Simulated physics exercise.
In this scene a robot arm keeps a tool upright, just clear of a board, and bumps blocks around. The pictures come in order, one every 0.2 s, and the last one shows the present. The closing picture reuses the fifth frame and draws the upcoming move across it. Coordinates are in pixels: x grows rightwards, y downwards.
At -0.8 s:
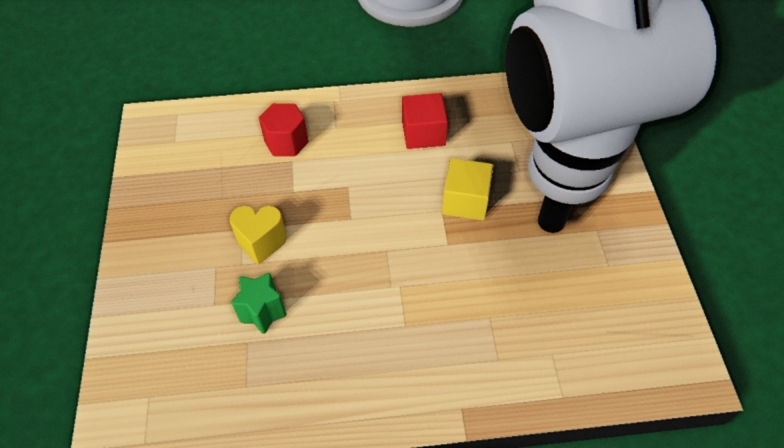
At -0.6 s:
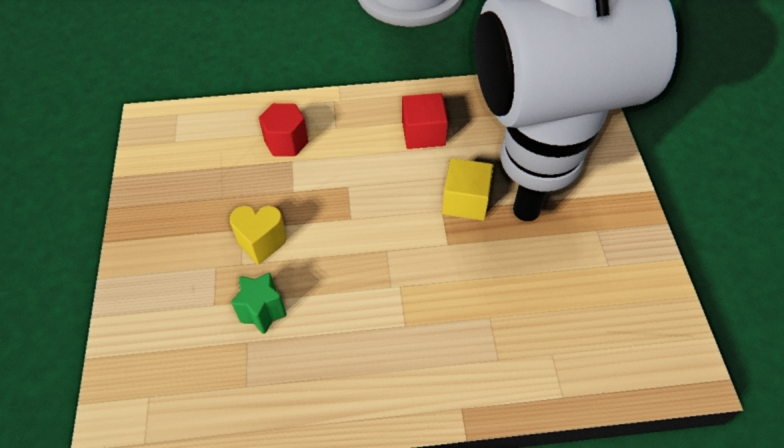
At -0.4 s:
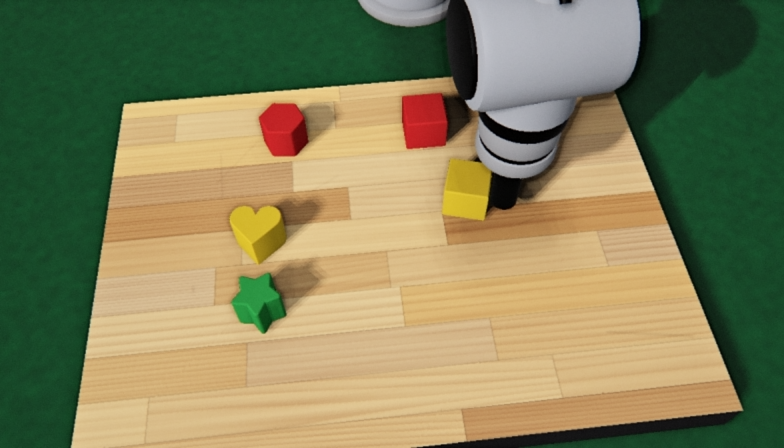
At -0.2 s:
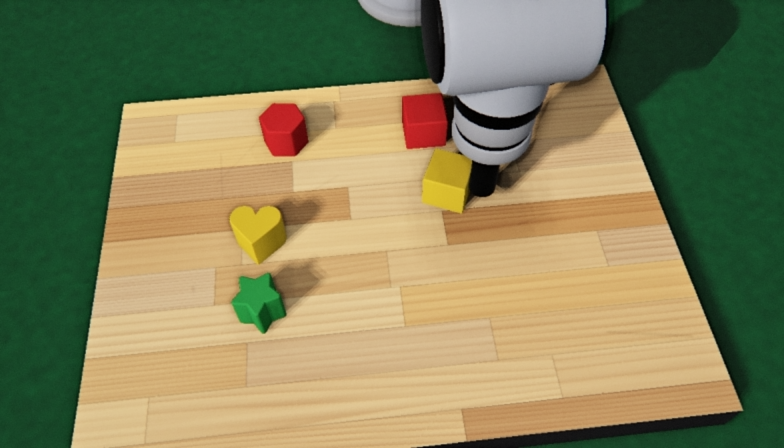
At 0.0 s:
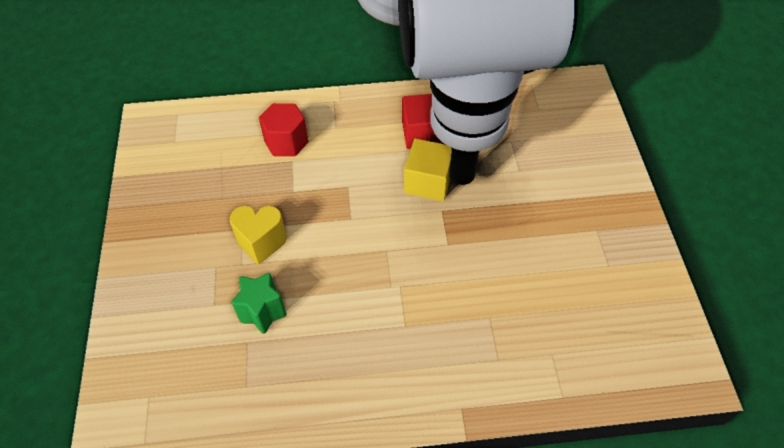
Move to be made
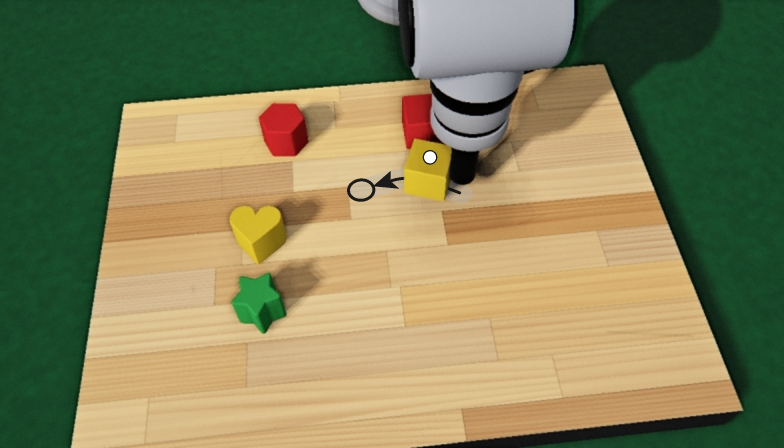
Robot arm moving left across a wooden board and pushing a yellow cube left toward a red cube, other blocks staying still.
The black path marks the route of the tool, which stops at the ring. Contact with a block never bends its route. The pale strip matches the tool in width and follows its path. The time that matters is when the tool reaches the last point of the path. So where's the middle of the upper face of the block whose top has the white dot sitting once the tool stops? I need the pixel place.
It is at (367, 135).
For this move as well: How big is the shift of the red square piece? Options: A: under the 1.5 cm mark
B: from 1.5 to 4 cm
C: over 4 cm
(A)
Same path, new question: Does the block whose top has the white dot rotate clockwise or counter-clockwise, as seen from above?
From overhead, the rotation is clockwise.
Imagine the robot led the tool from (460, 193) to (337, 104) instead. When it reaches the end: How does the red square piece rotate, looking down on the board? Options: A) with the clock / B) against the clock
A.
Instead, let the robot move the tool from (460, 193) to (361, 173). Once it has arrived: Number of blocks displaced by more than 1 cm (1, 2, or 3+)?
It's going to be one.
Drawn move, from (460, 193) via (428, 181) and (394, 180), ending at (361, 190); the dot is on the yellow square piece.
On the path given first. One third of the way, tool (429, 163); yellow square piece (398, 143).
Two thirds of the way, tool (393, 162); yellow square piece (372, 136), turned 40° clockwise.
At the end, tool (360, 172); red square piece still; yellow square piece (367, 135), turned 50° clockwise.
